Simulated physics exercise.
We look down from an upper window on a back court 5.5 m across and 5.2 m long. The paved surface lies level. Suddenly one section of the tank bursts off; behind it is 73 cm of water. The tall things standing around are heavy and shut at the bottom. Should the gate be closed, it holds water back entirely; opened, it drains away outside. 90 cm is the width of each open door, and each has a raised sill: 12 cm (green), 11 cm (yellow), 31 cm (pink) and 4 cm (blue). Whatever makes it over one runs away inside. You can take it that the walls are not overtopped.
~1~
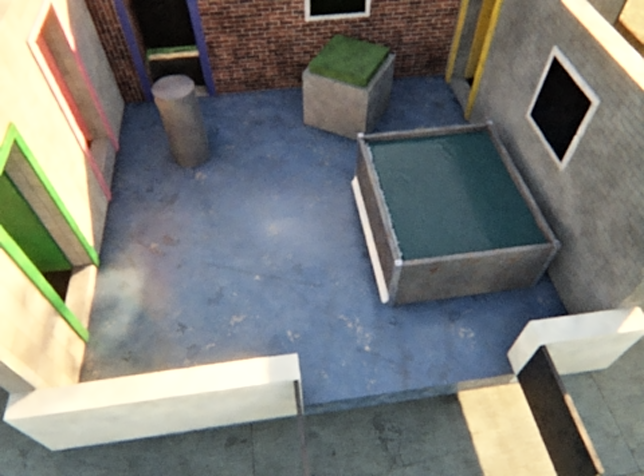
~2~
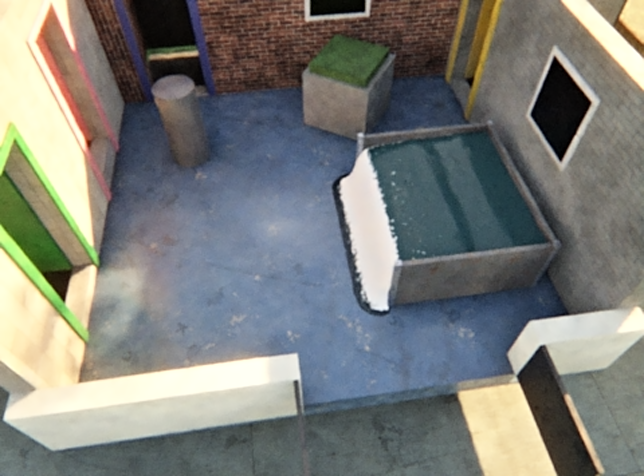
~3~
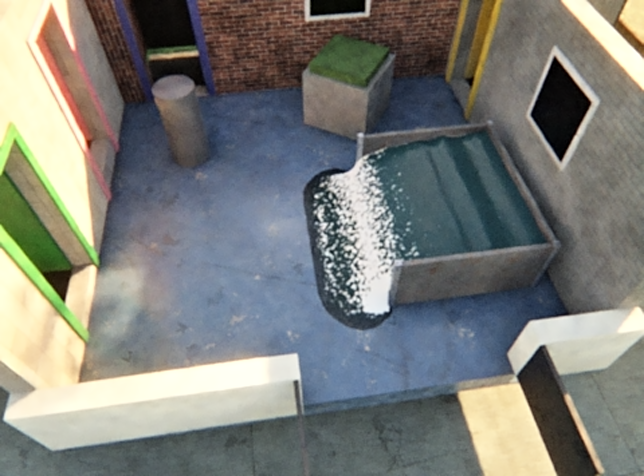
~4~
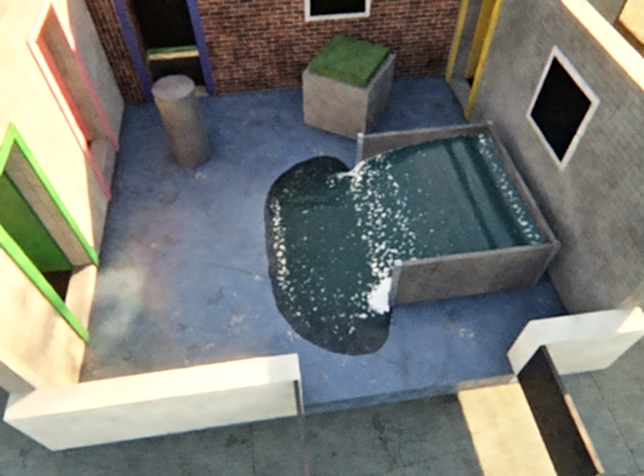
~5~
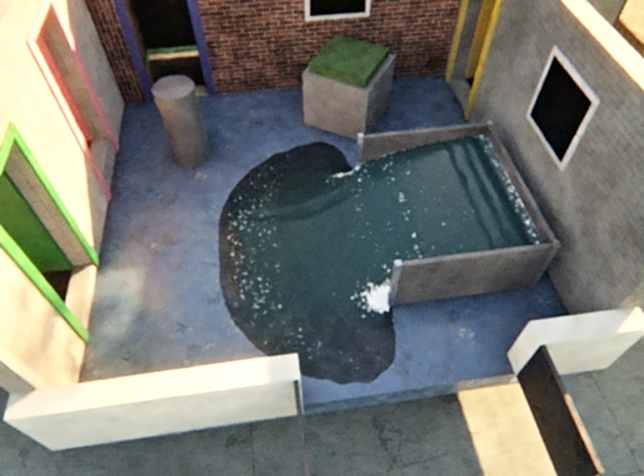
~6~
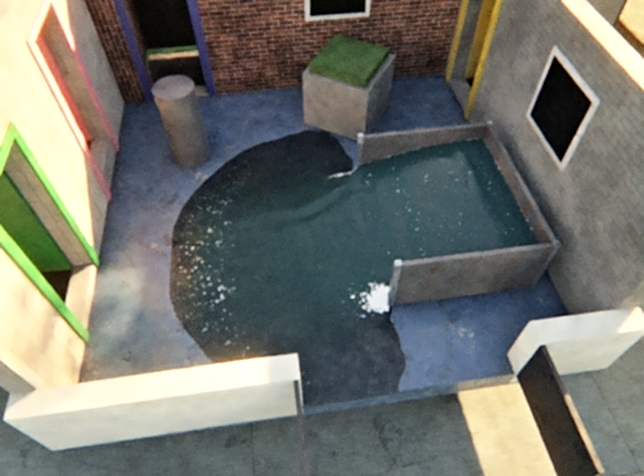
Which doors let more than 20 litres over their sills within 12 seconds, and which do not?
Result: The green door breaks the limit. The yellow door remains within the limit. The pink door remains within the limit. The blue door breaks the limit.
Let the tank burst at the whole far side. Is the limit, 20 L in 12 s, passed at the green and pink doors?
Against that limit: Green not over, pink below.
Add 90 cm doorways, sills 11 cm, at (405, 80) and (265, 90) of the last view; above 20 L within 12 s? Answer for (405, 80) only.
Short of it.
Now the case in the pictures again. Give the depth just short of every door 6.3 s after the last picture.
Green 7 cm, yellow 9 cm, pink 9 cm, blue 10 cm.
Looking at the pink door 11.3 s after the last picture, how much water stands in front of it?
Around 5.0 cm deep.
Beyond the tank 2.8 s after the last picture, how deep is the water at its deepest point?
It gets to some 24 cm.
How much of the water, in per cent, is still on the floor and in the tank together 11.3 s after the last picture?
Around 64 per cent of the water.
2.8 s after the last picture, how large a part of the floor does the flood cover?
Covered: Roughly 65 per cent.
Then, 0.7 s after the last picture water covers 55 % of the floor and is deepest (36 cm) near (74, 415); green door 24 cm at the sill, 40 L in, yellow door not reached, pink door 18 cm at the sill, 0 L in, blue door not reached.
Then, 1.5 s after the last picture water covers 65 % of the floor and is deepest (39 cm) near (74, 415); green door 35 cm at the sill, 154 L in, yellow door not reached, pink door 27 cm at the sill, 0 L in, blue door 9 cm at the sill, 3 L in.
Then, 2.8 s after the last picture water covers 65 % of the floor and is deepest (24 cm) near (125, 103); green door 23 cm at the sill, 278 L in, yellow door not reached, pink door 15 cm at the sill, 0 L in, blue door 19 cm at the sill, 99 L in.
Then, 6.3 s after the last picture water covers 90 % of the floor and is deepest (17 cm) near (318, 92); green door 7 cm at the sill, 306 L in, yellow door 9 cm at the sill, 0 L in, pink door 9 cm at the sill, 0 L in, blue door 10 cm at the sill, 251 L in.
Then, 11.3 s after the last picture water covers 95 % of the floor and is deepest (12 cm) near (74, 415); green door 7 cm at the sill, 306 L in, yellow door 7 cm at the sill, 0 L in, pink door 5 cm at the sill, 0 L in, blue door 6 cm at the sill, 317 L in.
